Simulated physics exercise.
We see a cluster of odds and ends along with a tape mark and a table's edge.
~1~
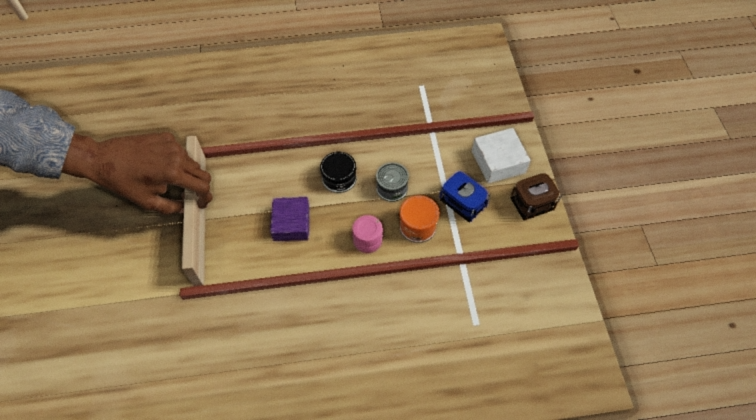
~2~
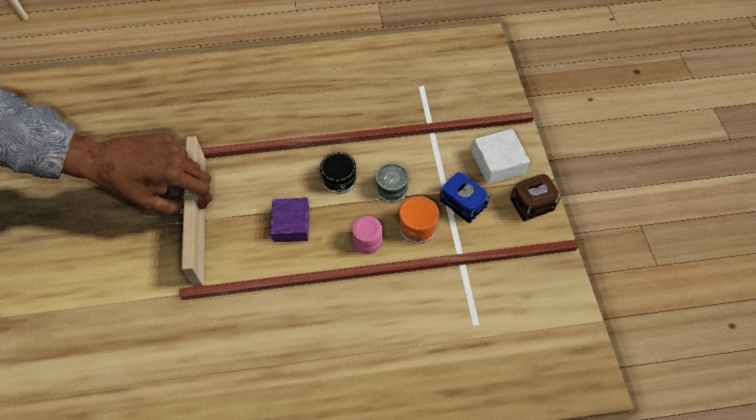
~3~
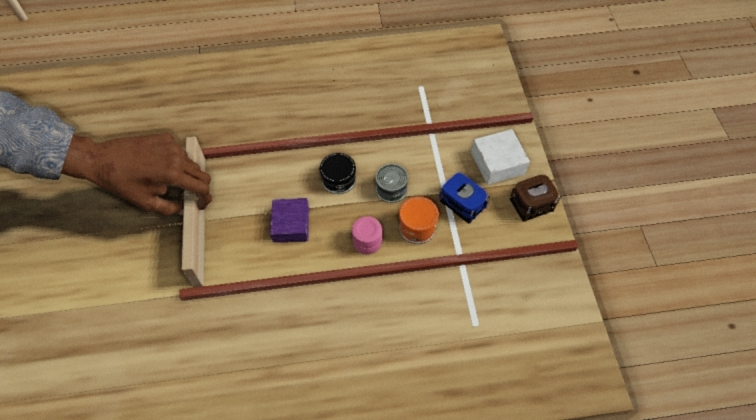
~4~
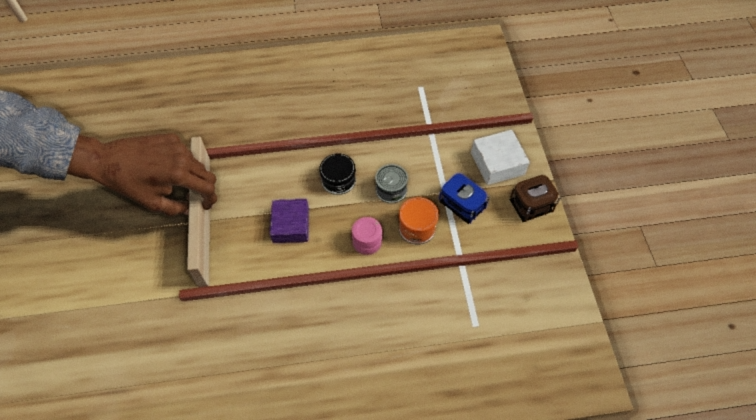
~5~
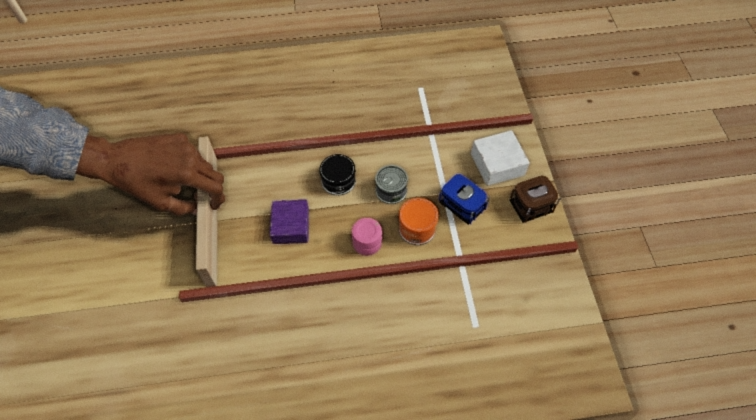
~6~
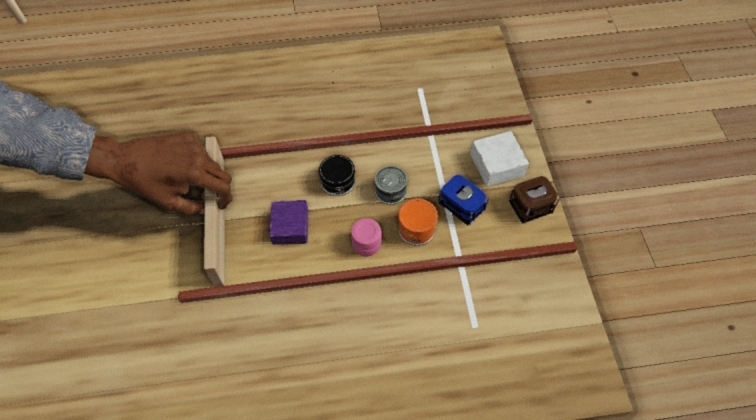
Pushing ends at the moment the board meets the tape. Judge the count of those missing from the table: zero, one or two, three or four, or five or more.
After that push every one stays on the table.
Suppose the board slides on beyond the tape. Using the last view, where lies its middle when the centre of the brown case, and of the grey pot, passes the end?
Its middle is about (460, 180) and about (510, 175).
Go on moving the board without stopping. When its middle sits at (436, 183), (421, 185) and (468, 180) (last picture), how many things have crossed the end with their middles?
That makes 0, 0, 1.
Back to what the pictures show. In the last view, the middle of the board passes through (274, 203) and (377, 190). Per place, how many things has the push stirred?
The number moved is 1 and then 5.
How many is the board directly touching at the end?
Counting them up gives 3.
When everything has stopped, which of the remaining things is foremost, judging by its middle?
That would be the brown case.
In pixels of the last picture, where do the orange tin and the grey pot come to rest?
You'll find the first one at (502, 224) and the second at (486, 170).
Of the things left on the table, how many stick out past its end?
Count: 1.
Soon after, none off yet; brown case at rest near (534, 199); white block at rest near (499, 159); blue case at rest near (463, 200).
At rest, the number that fall off is zero.
